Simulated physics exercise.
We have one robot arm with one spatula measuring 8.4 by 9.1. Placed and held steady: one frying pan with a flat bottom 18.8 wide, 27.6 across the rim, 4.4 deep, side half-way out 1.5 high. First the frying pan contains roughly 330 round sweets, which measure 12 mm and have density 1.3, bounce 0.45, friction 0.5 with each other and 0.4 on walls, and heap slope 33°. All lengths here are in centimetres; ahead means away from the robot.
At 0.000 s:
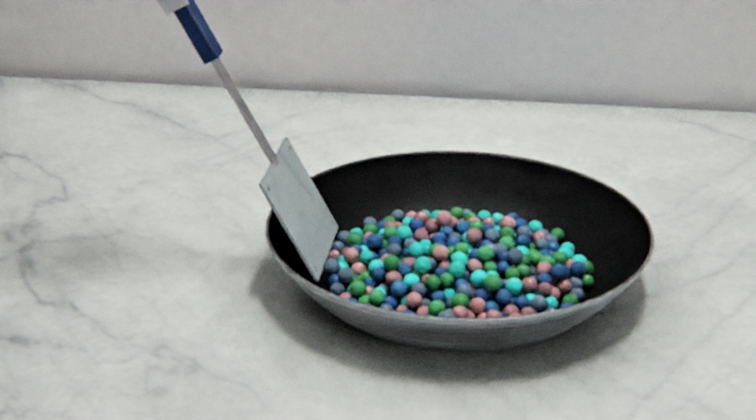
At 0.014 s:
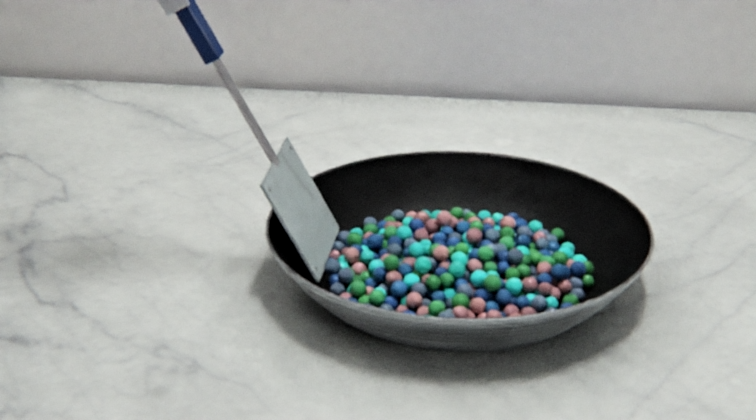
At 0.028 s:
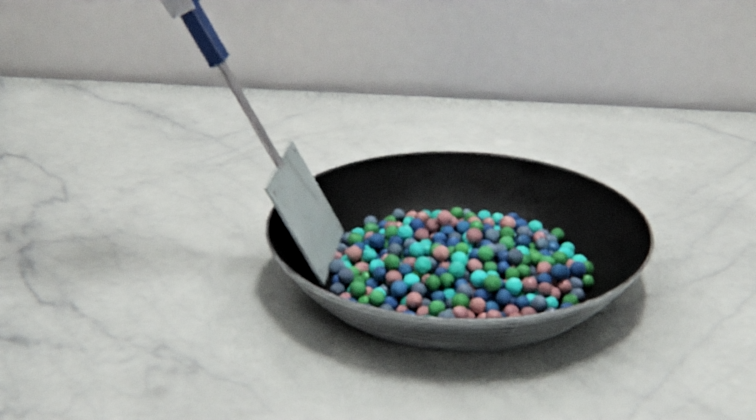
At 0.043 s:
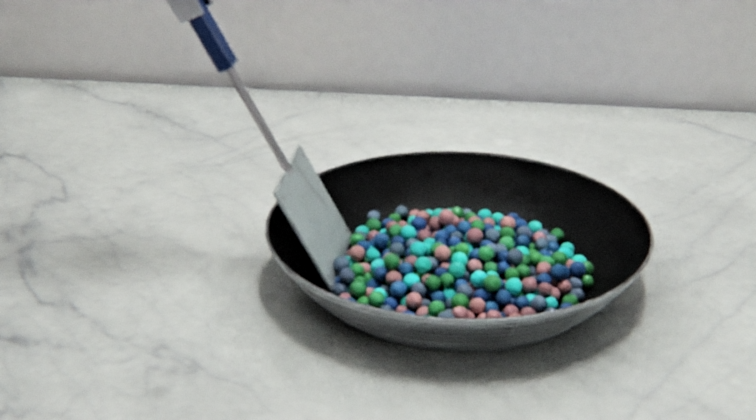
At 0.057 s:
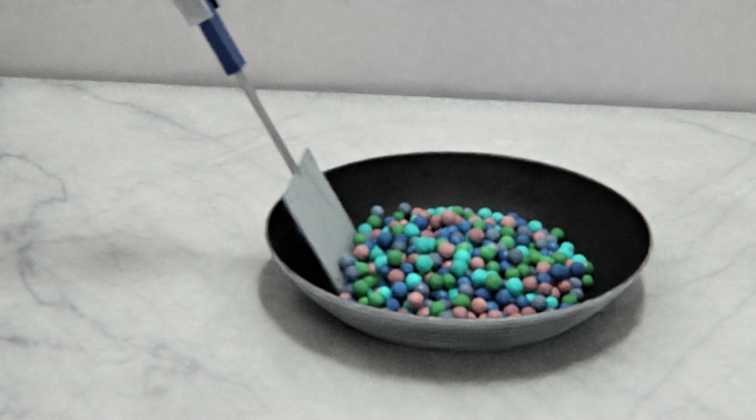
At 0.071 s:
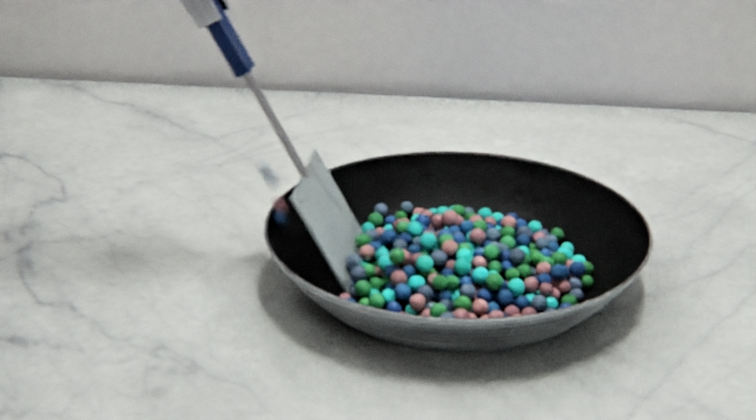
On a pale, grey-veined marble surface against a plain light wall, seen from slightly above by a still camera, sits a dark round pan. It holds a heap of small green, blue, turquoise and pink balls, with a grey spatula on a blue-and-white handle leaning in at the left. The blade slides a little rightward, nudging the nearest balls, and a few blurred specks appear behind it at the rim.
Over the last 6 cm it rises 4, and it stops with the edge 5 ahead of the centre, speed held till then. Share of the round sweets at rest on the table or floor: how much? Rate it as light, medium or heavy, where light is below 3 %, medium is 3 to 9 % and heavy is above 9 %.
Rating: Light.
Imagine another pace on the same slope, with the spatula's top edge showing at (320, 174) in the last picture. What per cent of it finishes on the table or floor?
Roughly 0 per cent.
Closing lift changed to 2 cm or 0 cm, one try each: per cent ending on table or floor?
Roughly 0 % and then 0 %.
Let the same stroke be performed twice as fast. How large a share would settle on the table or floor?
About 5 %.
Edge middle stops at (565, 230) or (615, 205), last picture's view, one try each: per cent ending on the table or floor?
Estimates, in order: 0 % and 25 %.
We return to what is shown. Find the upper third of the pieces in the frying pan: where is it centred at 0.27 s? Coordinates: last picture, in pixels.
(510, 255).
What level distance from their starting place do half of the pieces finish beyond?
Distance: Around 3 cm.
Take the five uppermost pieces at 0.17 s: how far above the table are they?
I'd put it close to 11 cm.
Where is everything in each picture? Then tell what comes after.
In the first frame, spatula top edge at (273, 159), sloping 62°; upper third of the load around (457, 259), from x 330 to 585, top at y 215; 327 in the frying pan.
In the second frame, spatula top edge at (274, 160), sloping 62°; upper third of the load around (457, 259), from x 330 to 585, top at y 215.
In the third frame, spatula top edge at (279, 163), sloping 62°; upper third of the load around (457, 259), from x 335 to 585, top at y 215.
In the fourth frame, spatula top edge at (287, 168), sloping 62°; upper third of the load around (455, 257), from x 325 to 585, top at y 210.
In the fifth frame, spatula top edge at (295, 171), sloping 62°; upper third of the load around (449, 258), from x 300 to 585, top at y 210.
In the sixth frame, spatula top edge at (304, 173), sloping 62°; upper third of the load around (452, 257), from x 270 to 585, top at y 175; 326 in the frying pan, 1 on the blade or in flight.
By 0.17 s, sloping 62°, highest piece 25 above the table; 324 in the frying pan, 3 on the blade or in flight.
By 0.27 s, sloping 62°, highest piece 34 above the table; 324 in the frying pan, 3 on the blade or in flight.
By 0.52 s, sloping 62°, highest piece 12 above the table; 324 in the frying pan, 2 on the table or floor, 1 on the blade or in flight.
By 1.57 s, sloping 62°, highest piece 4 above the table; 324 in the frying pan, 3 on the table or floor.
Final count, 324 in the frying pan, 3 on the table or floor. That is 1 % on the table or floor.
